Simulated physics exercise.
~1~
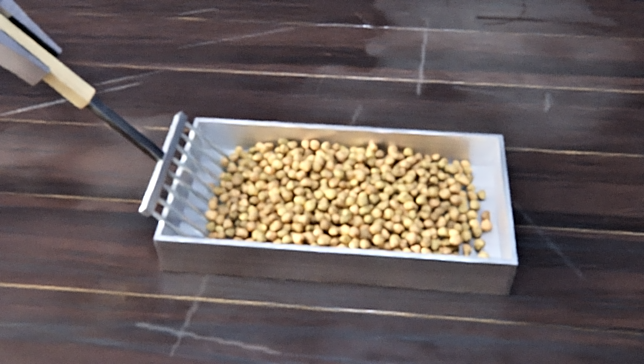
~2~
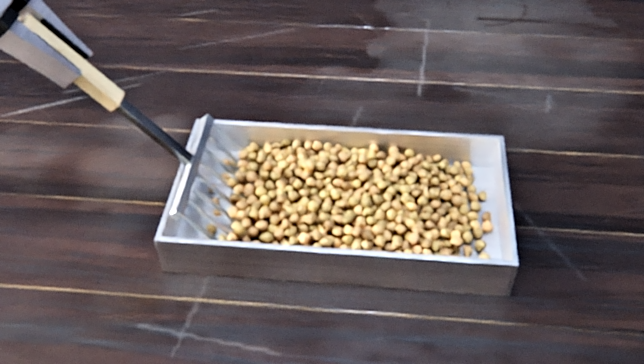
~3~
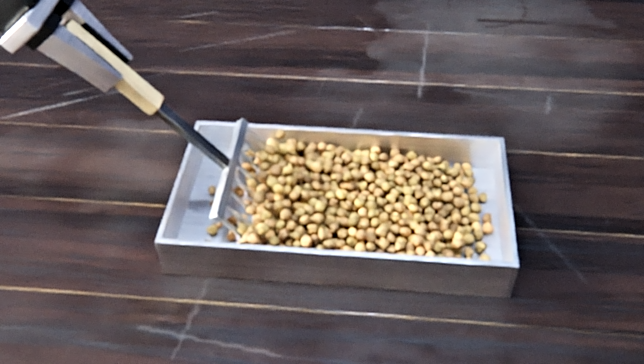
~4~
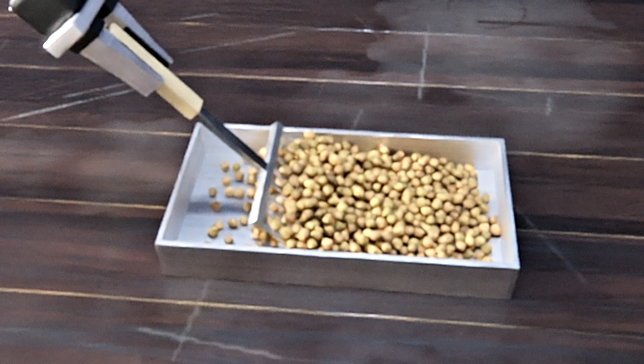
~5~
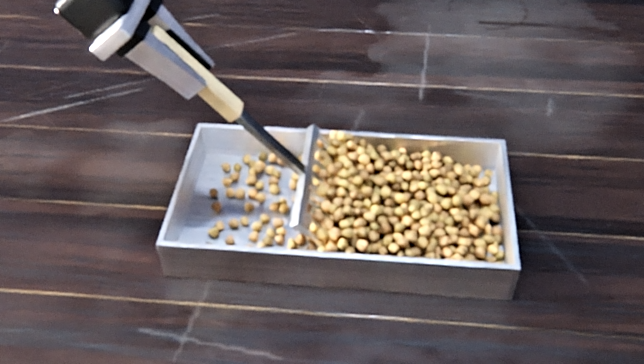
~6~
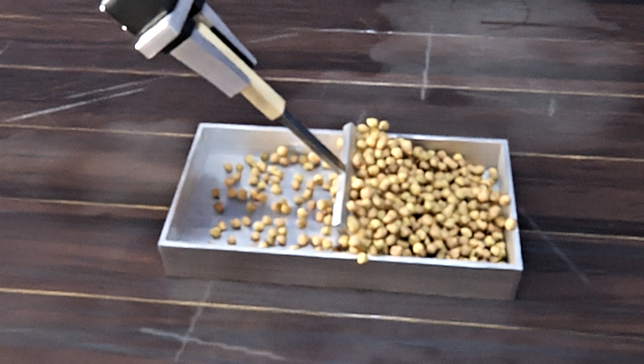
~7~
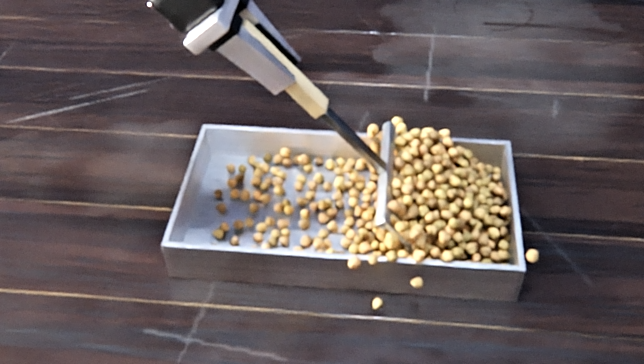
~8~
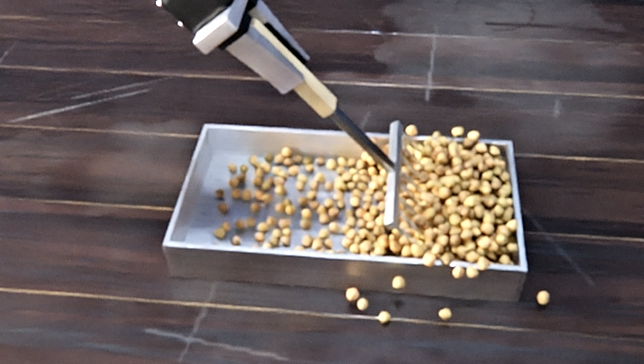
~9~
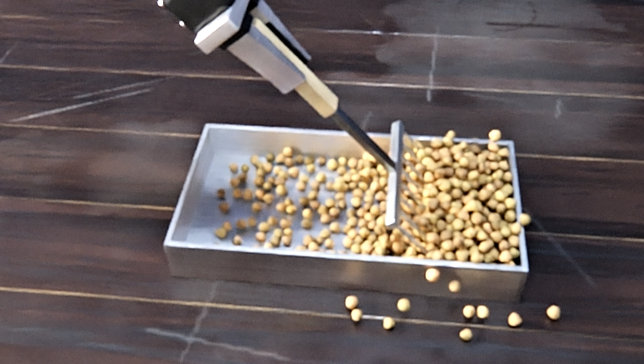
A robot arm lowers a pronged fork at the left end of a shallow metal trough filled with dried chickpeas on a dark wooden table. The fork sweeps right, pushing the chickpeas ahead of it while some slip through and lie scattered behind. As it continues, the heap grows steeper and crowds against the right end. Chickpeas begin to spill over the near edge and the right corner onto the table. The fork slows and stops short of the right wall, leaving most chickpeas in the trough and a small scatter on the wood.
